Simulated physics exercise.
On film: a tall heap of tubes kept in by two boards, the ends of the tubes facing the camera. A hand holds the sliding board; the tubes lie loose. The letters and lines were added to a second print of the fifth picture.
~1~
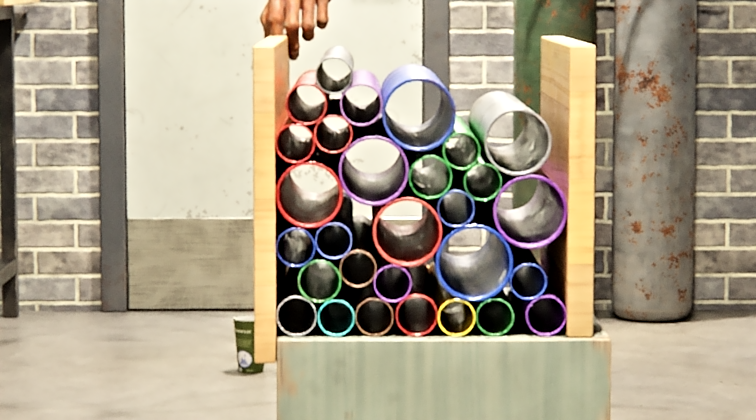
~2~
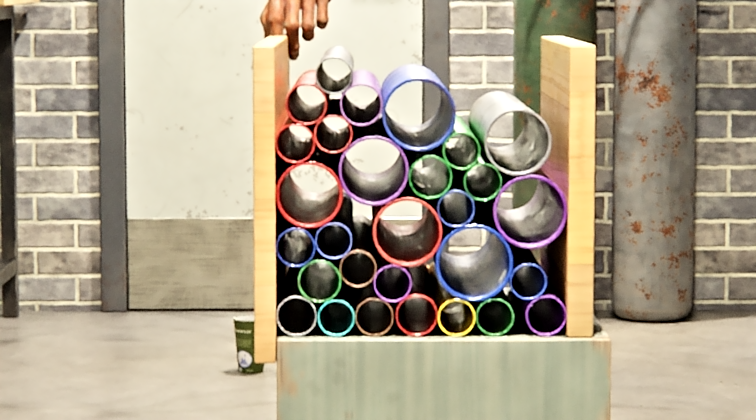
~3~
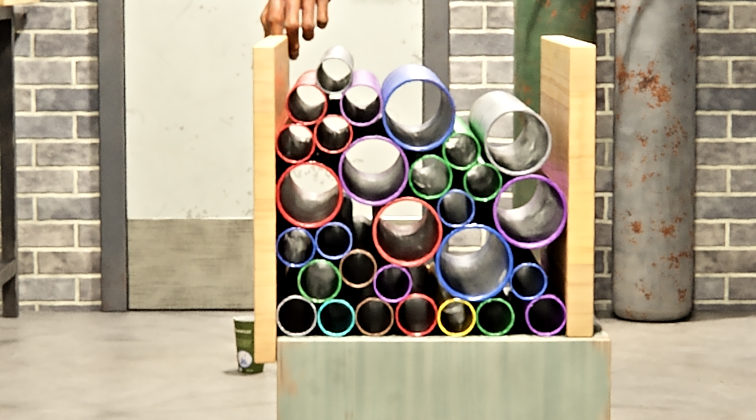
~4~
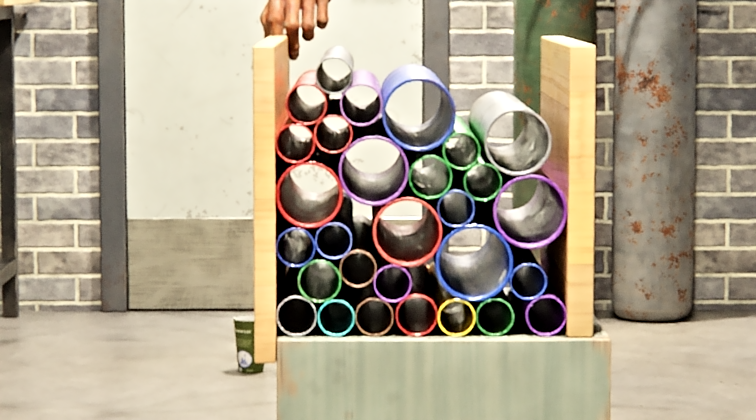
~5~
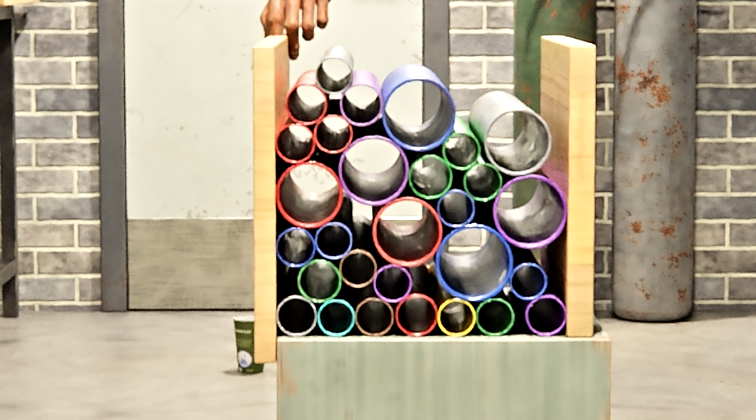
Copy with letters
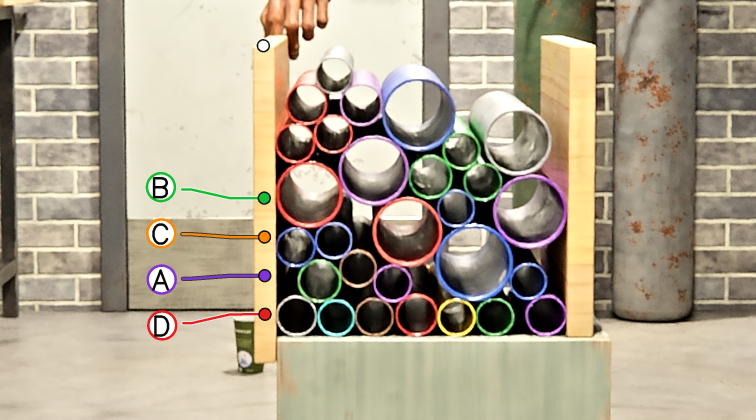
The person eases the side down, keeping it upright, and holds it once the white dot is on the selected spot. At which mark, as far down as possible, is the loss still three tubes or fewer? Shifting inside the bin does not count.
B is the limit.
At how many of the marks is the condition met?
One of them.
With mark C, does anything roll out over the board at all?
Yes.
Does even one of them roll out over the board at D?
Yes.
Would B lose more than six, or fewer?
It loses fewer than six.
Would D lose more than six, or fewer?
More than six.
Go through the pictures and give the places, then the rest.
Side board (274, 185); a grey tube (296, 316); a green tube (495, 317), in the first frame.
A green tube (495, 317); a blue tube (474, 263), in the second frame.
A red tube (309, 195); a red tube (296, 143), in the third frame.
A red tube (307, 104); side board (274, 185), in the fourth frame.
A grey tube (296, 316); a green tube (495, 317); a blue tube (474, 263), in the fifth frame.
On the copy, A at (265, 276); B at (264, 198); C at (264, 237); D at (265, 314); the white dot at (263, 46).
On B. First, top of the board (275, 116).
Then, top of the board (276, 194).
Finally, top of the board (276, 197), three out over the board.
By contrast, A more than three out over the board; C more than three out over the board; D more than three out over the board.
